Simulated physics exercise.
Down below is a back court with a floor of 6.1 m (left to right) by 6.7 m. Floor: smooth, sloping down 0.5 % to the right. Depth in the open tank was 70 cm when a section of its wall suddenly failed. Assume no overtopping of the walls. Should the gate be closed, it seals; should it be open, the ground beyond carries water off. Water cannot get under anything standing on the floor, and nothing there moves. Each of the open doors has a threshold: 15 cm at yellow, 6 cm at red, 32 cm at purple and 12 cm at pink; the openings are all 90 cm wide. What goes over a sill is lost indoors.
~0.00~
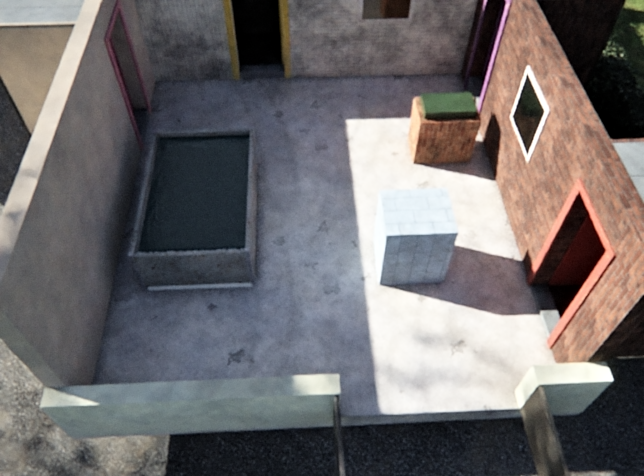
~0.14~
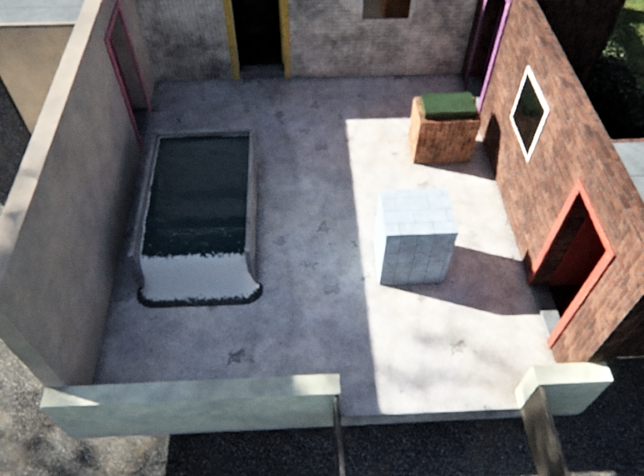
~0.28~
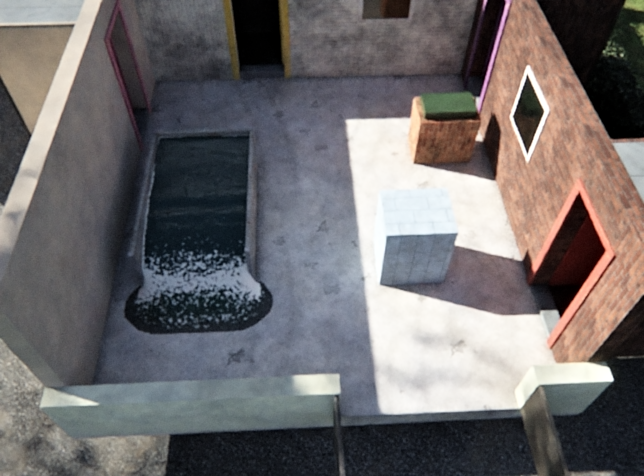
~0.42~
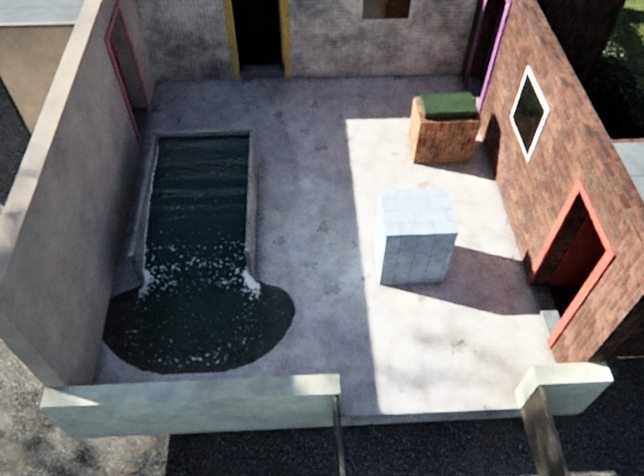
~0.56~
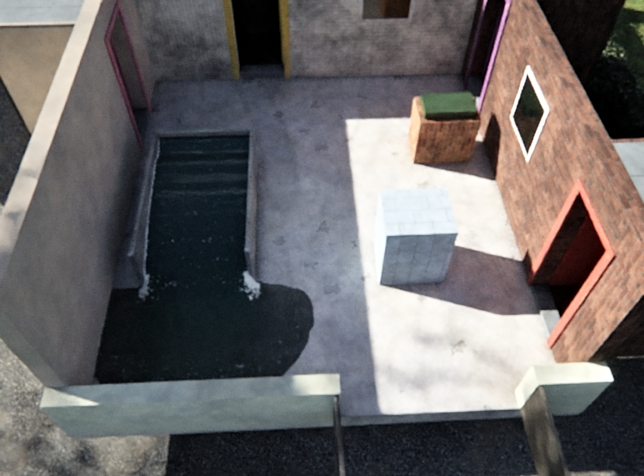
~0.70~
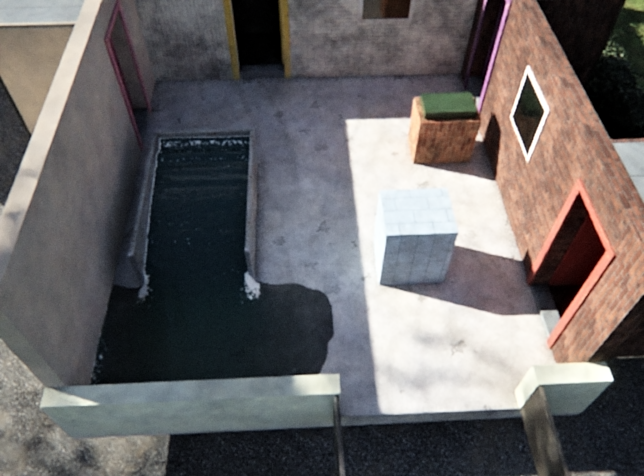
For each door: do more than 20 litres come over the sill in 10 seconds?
As I see it, at the yellow door the total will be lower than the limit; at the red door the total will be higher than the limit; at the purple door the total will be lower than the limit; at the pink door the total will be lower than the limit.
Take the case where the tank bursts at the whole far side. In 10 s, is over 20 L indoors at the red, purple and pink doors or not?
Result: Red limit not passed, purple limit not passed, pink limit passed.
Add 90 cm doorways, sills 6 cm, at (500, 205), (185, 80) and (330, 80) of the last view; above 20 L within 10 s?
Result in order - not enough, more than that, not enough.
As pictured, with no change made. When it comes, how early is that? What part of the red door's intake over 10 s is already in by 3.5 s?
10 per cent, roughly.
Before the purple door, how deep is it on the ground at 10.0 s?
Roughly 8.5 cm deep.
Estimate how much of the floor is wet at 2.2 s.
Roughly 25 % of the floor is wet.
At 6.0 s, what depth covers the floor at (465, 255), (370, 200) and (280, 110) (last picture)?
Reading - approx. 2 / 1 / 1 cm.
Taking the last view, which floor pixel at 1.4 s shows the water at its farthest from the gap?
I'd mark it close to (415, 394).
After 1.4 s water covers 15 % of the floor and is deepest (50 cm) near (88, 409); yellow door not reached, red door not reached, purple door not reached, pink door not reached.
After 2.2 s water covers 25 % of the floor and is deepest (42 cm) near (103, 408); yellow door not reached, red door not reached, purple door not reached, pink door not reached.
After 3.5 s water covers 40 % of the floor and is deepest (25 cm) near (88, 409); yellow door not reached, red door 21 cm at the sill, 35 L in, purple door not reached, pink door 6 cm at the sill, 0 L in.
After 6.0 s water covers 70 % of the floor and is deepest (16 cm) near (527, 305); yellow door 5 cm at the sill, 0 L in, red door 17 cm at the sill, 241 L in, purple door 3 cm at the sill, 0 L in, pink door 6 cm at the sill, 0 L in.
After 10.0 s water covers 90 % of the floor and is deepest (11 cm) near (453, 135); yellow door 3 cm at the sill, 0 L in, red door 7 cm at the sill, 313 L in, purple door 8 cm at the sill, 0 L in, pink door 2 cm at the sill, 0 L in.
